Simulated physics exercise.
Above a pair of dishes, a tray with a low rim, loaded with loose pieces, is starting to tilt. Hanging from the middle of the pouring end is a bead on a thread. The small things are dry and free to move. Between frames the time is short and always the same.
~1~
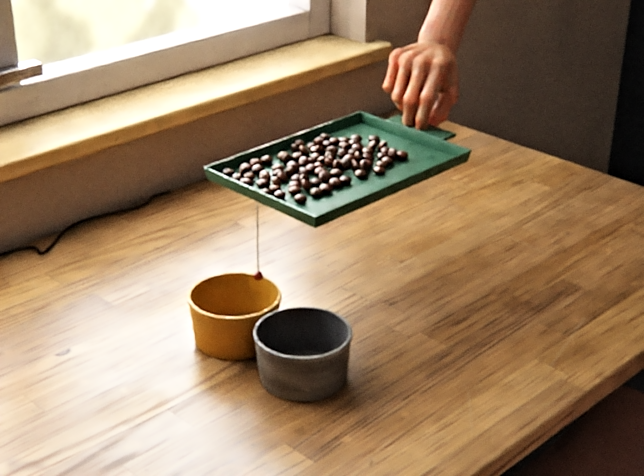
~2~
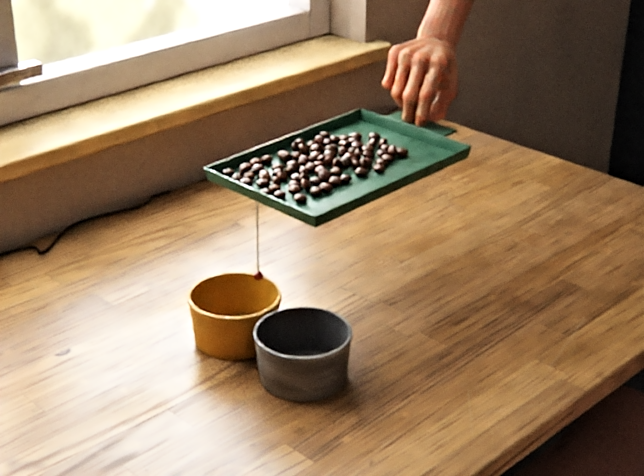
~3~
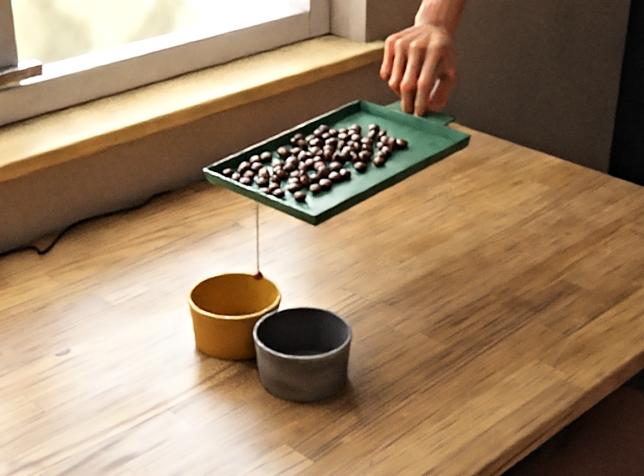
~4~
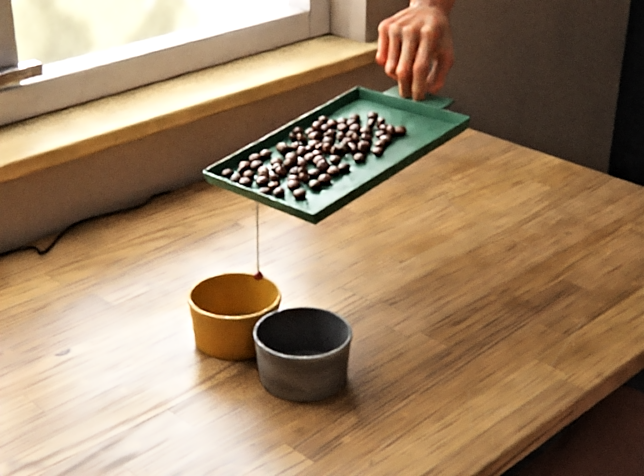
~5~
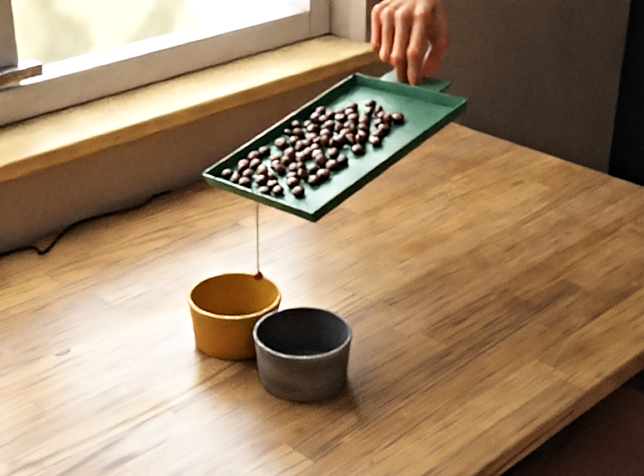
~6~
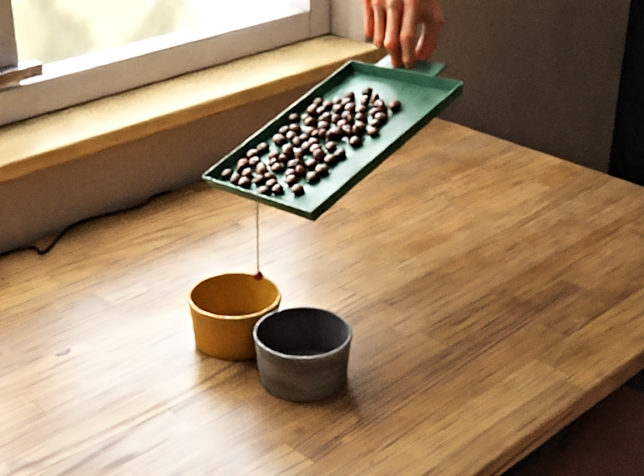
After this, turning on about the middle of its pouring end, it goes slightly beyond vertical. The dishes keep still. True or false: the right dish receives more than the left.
False, the left dish receives more.
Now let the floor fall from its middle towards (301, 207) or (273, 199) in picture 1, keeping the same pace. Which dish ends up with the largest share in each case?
Well, the dish on the right side comes out on top first, and then the dish on the left side does.
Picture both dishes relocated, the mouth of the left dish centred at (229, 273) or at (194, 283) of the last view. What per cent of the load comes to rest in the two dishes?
First case: Some 50 %; second case: Some 90 %.
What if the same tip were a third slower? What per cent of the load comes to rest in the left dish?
I'd expect close to 40 per cent.
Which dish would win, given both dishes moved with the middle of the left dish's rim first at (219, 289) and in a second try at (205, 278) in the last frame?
First place: The leftmost dish. Second place: The leftmost dish.
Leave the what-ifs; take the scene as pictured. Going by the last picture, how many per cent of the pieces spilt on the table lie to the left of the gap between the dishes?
Around 100 per cent, give or take.
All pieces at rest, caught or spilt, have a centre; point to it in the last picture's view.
About pixel (203, 328).
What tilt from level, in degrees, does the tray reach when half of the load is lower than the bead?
90°.
Shortly afterwards, tray tipped steeply; the whole lot on the tray.
Next, tray tipped right over; a little on the tray; near a third in the left dish; near half outside both; near a quarter in the air.
Some moments later, tray tipped past a quarter turn; near half in the left dish; near half outside both.
In the end, tray tipped past a quarter turn; none at all in the right dish; near half in the left dish; near half outside both.
